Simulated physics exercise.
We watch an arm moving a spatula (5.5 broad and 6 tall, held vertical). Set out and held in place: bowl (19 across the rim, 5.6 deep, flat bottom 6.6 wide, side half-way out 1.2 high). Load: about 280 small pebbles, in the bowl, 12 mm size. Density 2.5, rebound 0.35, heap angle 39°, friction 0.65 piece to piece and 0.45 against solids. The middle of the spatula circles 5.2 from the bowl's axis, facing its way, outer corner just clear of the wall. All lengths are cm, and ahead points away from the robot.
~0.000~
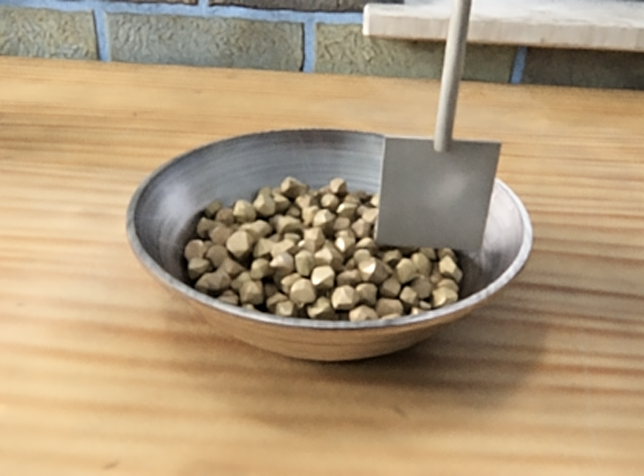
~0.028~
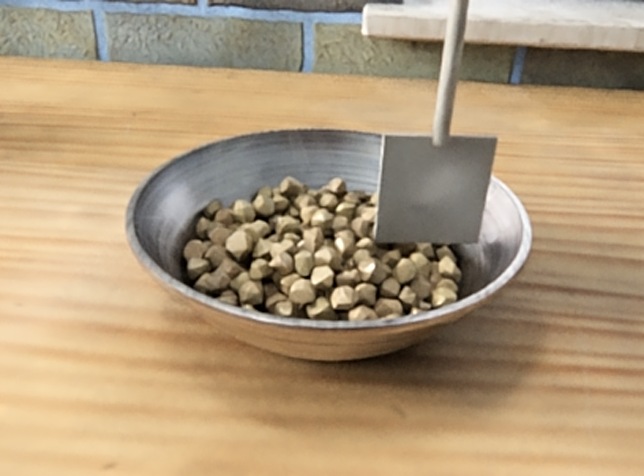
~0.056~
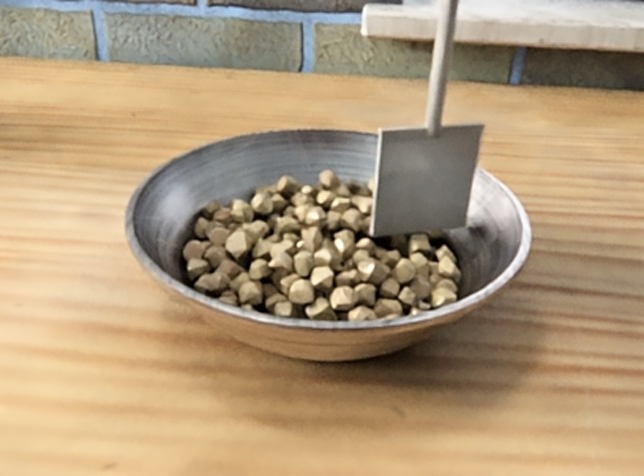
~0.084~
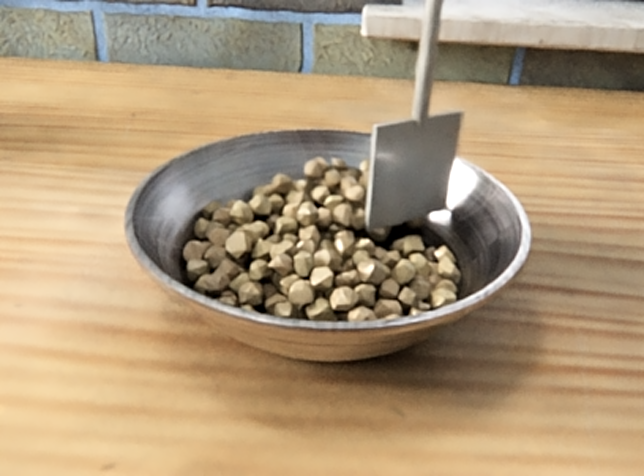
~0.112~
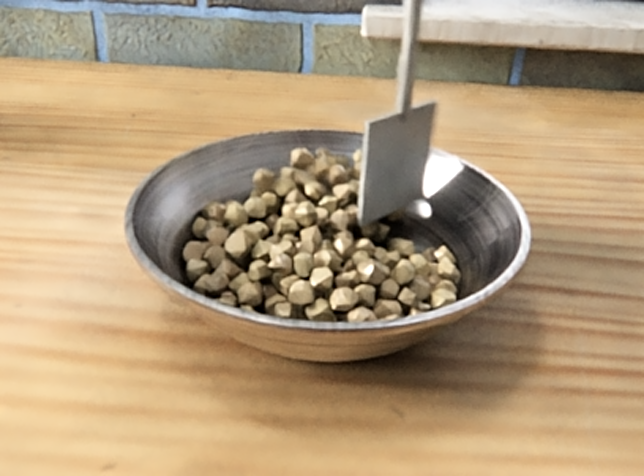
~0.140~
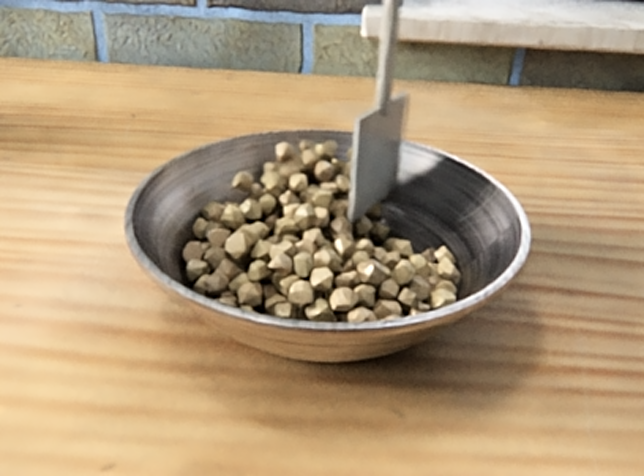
At the start, a flat grey spatula stands upright at the right side of a shallow metal bowl of tan pebbles on a wooden table. It sweeps leftward along the back of the bowl, turning nearly edge-on, pushing pebbles into a higher mound at the back and baring the bowl behind it.
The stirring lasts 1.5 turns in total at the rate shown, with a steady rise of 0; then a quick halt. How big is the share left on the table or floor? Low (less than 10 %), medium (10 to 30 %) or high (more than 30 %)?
Share on the table or floor: Medium (10 to 30 %).
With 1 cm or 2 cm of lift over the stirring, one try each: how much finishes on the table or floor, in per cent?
Some 10 and 10 per cent.
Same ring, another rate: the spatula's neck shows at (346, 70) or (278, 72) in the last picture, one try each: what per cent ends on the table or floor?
About 35 and 40 per cent.
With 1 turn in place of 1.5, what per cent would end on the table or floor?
In that case some 15 per cent.
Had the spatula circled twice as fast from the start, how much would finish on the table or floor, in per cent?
Then about 40 per cent.
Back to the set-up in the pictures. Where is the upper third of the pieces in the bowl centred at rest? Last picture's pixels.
Around (291, 267).
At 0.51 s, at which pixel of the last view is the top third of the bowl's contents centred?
Near (330, 291).
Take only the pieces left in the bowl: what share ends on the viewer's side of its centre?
Roughly 55 per cent.
After 0.51 s, 248° round, highest piece 8 above the table; 259 in the bowl, 17 on the table or floor, 8 in flight or on the tool.
After 0.89 s, 76° round, highest piece 7 above the table; 230 in the bowl, 52 on the table or floor, 2 in flight or on the tool.
After 1.27 s, 180° round, highest piece 6 above the table; 219 in the bowl, 65 on the table or floor.
After 1.97 s, 180° round, highest piece 6 above the table; 219 in the bowl, 65 on the table or floor.
In the end, 219 in the bowl, 65 on the table or floor. That is 23 % on the table or floor.
